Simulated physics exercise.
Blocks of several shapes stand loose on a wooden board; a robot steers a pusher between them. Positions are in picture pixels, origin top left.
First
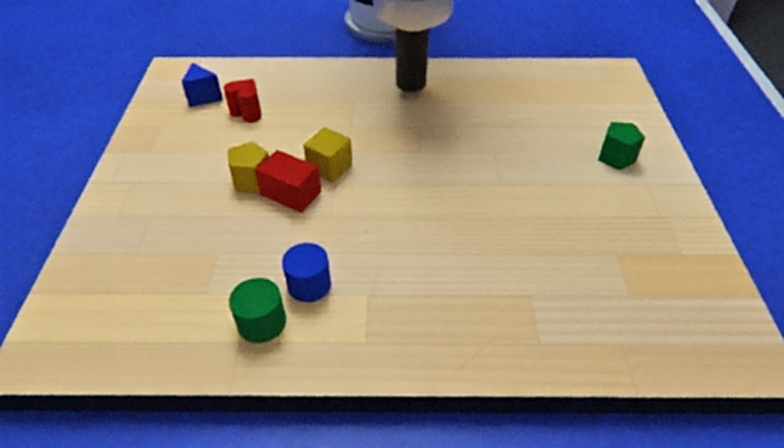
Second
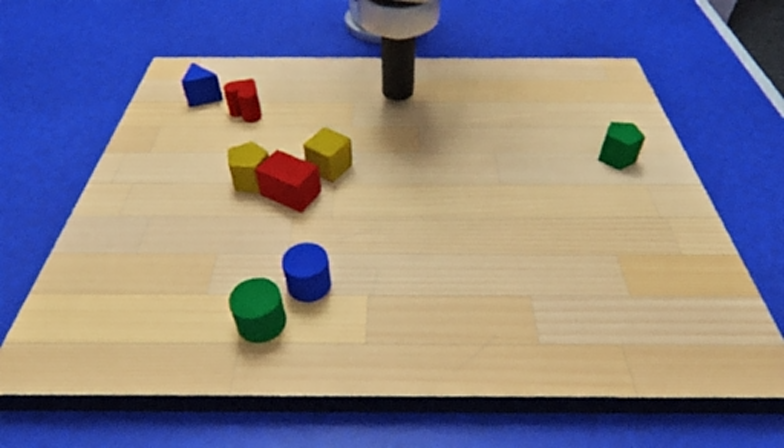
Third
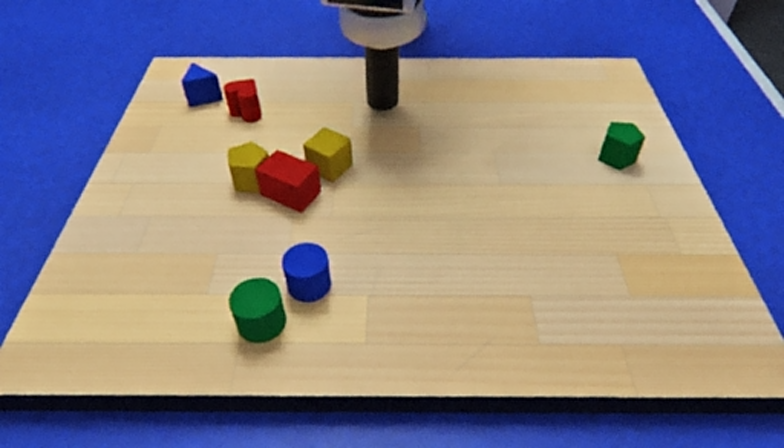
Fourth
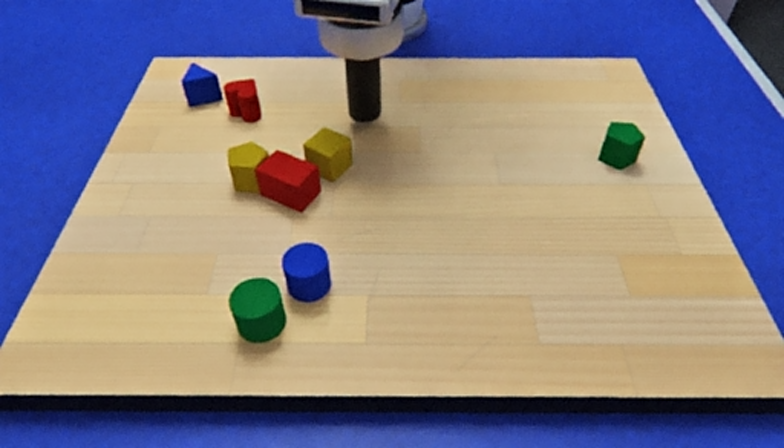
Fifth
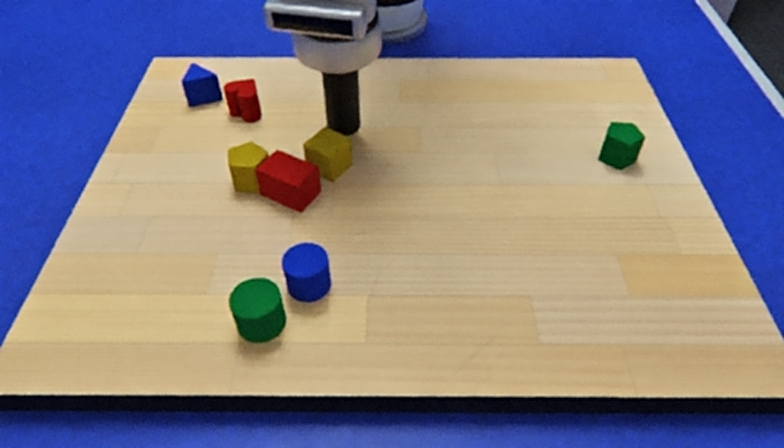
A robot arm with a dark cylindrical pusher works over a pale wooden board on a blue surface, seen from a raised, fixed viewpoint. Blue and red blocks stand at the upper left, a red rectangular block between two yellow ones below them, blue and green cylinders nearer, and a green block at right. The pusher glides left and nearer, closing in on the yellow square piece, while the blocks stay still.
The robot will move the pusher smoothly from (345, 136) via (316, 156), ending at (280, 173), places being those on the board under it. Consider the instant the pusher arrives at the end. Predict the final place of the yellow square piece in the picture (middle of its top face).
Somewhere near (317, 157).
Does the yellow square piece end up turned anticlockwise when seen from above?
Yes, that is what happens.
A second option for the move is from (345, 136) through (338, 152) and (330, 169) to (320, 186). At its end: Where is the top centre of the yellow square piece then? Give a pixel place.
Around (303, 186).
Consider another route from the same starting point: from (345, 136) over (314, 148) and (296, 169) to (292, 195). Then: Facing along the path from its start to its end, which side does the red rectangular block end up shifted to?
To the path's left.
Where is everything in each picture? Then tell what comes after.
Pusher's lower end (411, 84); yellow pentagonal block (246, 154); red rectangular block (287, 167); yellow square piece (327, 141), in the first picture.
Pusher (398, 92); blocks still, in the second picture.
Pusher (383, 101); blocks still, in the third picture.
Pusher (365, 113); blocks still, in the fourth picture.
Pusher (344, 126); yellow pentagonal block (246, 154); red rectangular block (287, 167); yellow square piece (327, 141), in the fifth picture.
What follows on the original path. Halfway along, pusher (315, 146); red rectangular block (284, 171), turned 15° clockwise; yellow square piece (319, 153), turned 45° anticlockwise.
At the end, pusher (278, 163); yellow pentagonal block (236, 157); red rectangular block (278, 178); yellow square piece (317, 157), turned 70° anticlockwise.
